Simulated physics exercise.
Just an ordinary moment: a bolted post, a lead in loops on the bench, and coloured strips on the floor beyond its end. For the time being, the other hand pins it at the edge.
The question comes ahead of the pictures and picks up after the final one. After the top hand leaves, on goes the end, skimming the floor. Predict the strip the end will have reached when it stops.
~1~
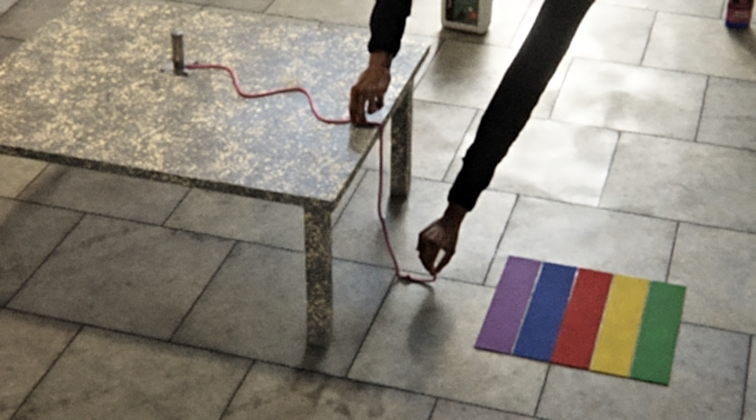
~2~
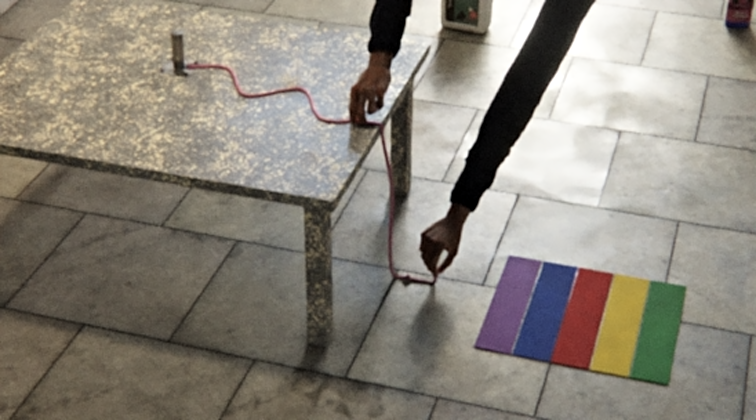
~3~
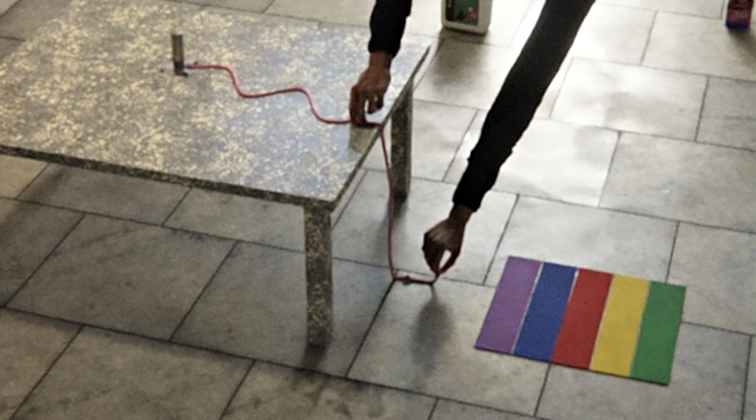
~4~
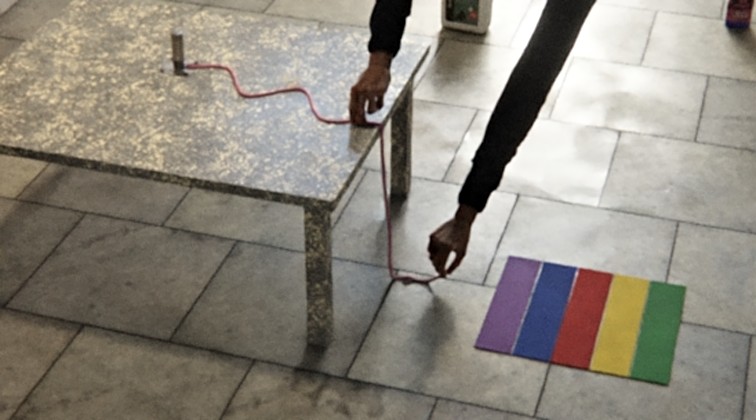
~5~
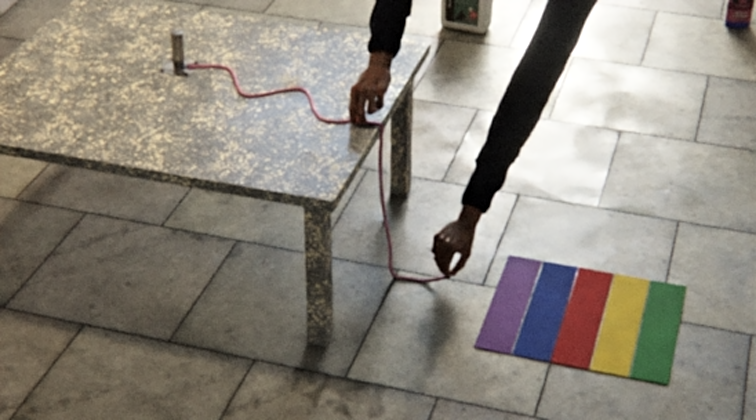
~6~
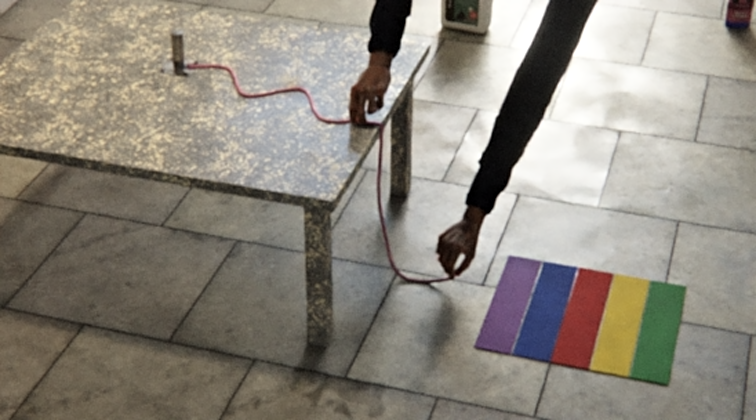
I would say the yellow strip.
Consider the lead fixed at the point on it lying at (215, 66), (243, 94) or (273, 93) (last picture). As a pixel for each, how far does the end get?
First try near (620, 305), second near (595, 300), third near (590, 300).
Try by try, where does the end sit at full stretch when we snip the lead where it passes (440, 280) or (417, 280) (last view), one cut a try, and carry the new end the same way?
In order, roughly (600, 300) and (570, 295).
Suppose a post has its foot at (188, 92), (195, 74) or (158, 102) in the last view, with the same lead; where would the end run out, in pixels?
About (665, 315), (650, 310) and (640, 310).
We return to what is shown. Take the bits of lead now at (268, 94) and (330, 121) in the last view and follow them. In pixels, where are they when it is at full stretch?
The first one ends up at (296, 96) and the second one at (393, 129).
Soon after, end near (560, 294); over blue.
Then, end near (602, 302); over red.
At full stretch, end near (626, 306); over yellow. It gets as far as the yellow strip.
